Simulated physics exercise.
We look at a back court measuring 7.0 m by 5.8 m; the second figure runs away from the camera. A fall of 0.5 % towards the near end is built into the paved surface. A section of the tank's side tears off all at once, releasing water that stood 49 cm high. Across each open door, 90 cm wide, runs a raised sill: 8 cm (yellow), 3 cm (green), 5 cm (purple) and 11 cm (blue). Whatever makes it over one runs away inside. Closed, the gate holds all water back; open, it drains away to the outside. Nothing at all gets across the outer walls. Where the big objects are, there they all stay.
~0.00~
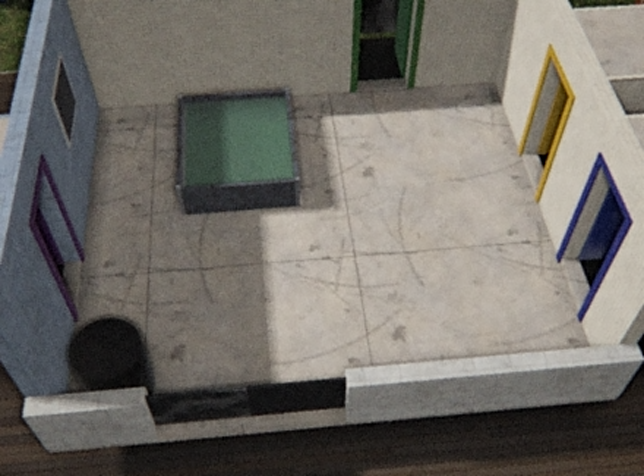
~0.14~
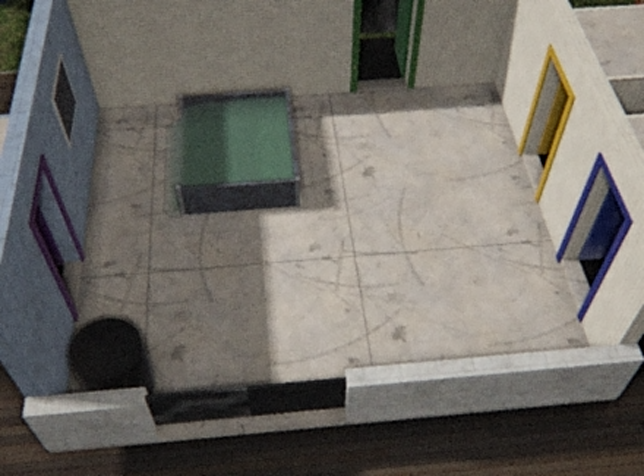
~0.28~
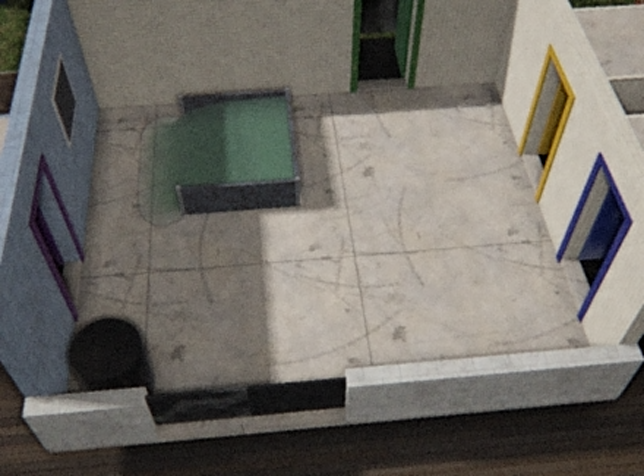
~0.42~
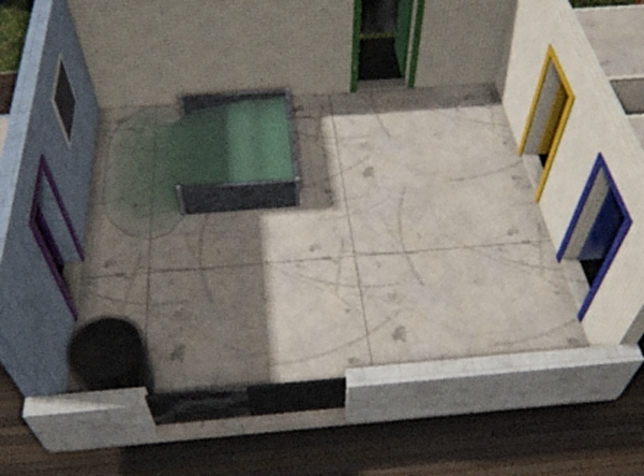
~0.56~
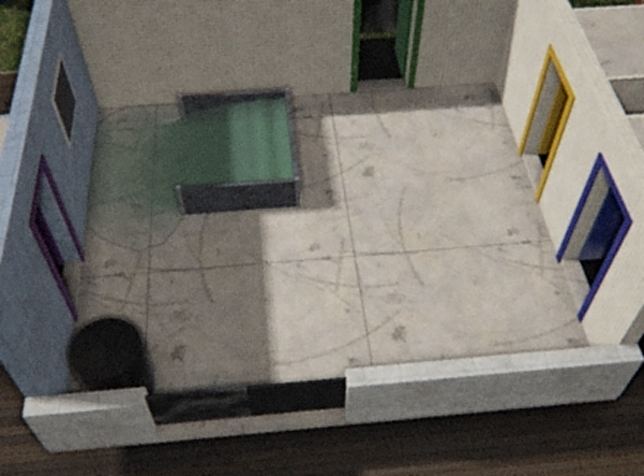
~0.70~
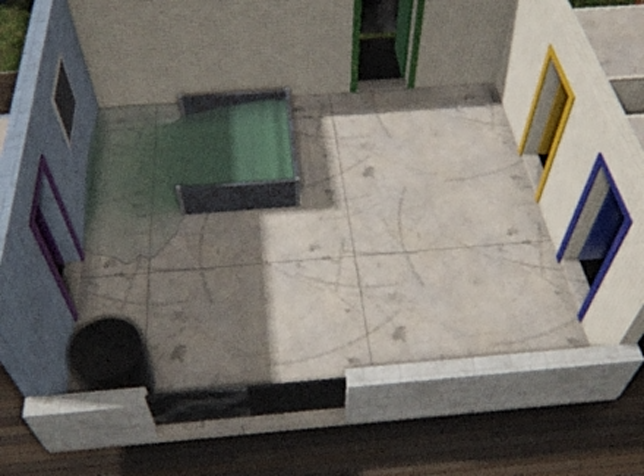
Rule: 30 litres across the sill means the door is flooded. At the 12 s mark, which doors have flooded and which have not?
The yellow door has not; the green door has not; the purple door has flooded; the blue door has not.
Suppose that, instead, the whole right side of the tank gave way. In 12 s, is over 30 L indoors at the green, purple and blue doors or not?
Outcomes - green: Exceeded, purple: Not exceeded, blue: Not exceeded.
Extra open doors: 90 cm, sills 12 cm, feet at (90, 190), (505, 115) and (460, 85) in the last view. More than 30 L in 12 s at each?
First doorway gets there, second falls short, third falls short.
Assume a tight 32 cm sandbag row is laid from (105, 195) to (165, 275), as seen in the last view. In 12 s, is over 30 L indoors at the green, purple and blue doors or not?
Note - green: Limit held; purple: Limit held; blue: Limit held.
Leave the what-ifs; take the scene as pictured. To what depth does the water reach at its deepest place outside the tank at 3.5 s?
I'd say near 30 centimetres.
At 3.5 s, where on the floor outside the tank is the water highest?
Spot: Approx. (68, 396).
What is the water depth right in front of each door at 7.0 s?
Centimetres: Yellow 4 / green 2 / purple 9 / blue 8.
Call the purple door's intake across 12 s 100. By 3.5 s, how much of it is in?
Roughly 35%.
After 1.4 s water covers 15 % of the floor and is deepest (39 cm) near (100, 109); yellow door not reached, green door not reached, purple door 7 cm at the sill, 0 L in, blue door not reached.
After 2.2 s water covers 20 % of the floor and is deepest (34 cm) near (99, 116); yellow door not reached, green door not reached, purple door 10 cm at the sill, 6 L in, blue door not reached.
After 3.5 s water covers 35 % of the floor and is deepest (30 cm) near (68, 396); yellow door not reached, green door 5 cm at the sill, 0 L in, purple door 8 cm at the sill, 18 L in, blue door not reached.
After 7.0 s water covers 75 % of the floor and is deepest (10 cm) near (593, 373); yellow door 4 cm at the sill, 0 L in, green door 2 cm at the sill, 2 L in, purple door 9 cm at the sill, 42 L in, blue door 8 cm at the sill, 0 L in.
After 12.0 s water covers 90 % of the floor and is deepest (8 cm) near (65, 422); yellow door 5 cm at the sill, 0 L in, green door 1 cm at the sill, 2 L in, purple door 5 cm at the sill, 54 L in, blue door 6 cm at the sill, 0 L in.
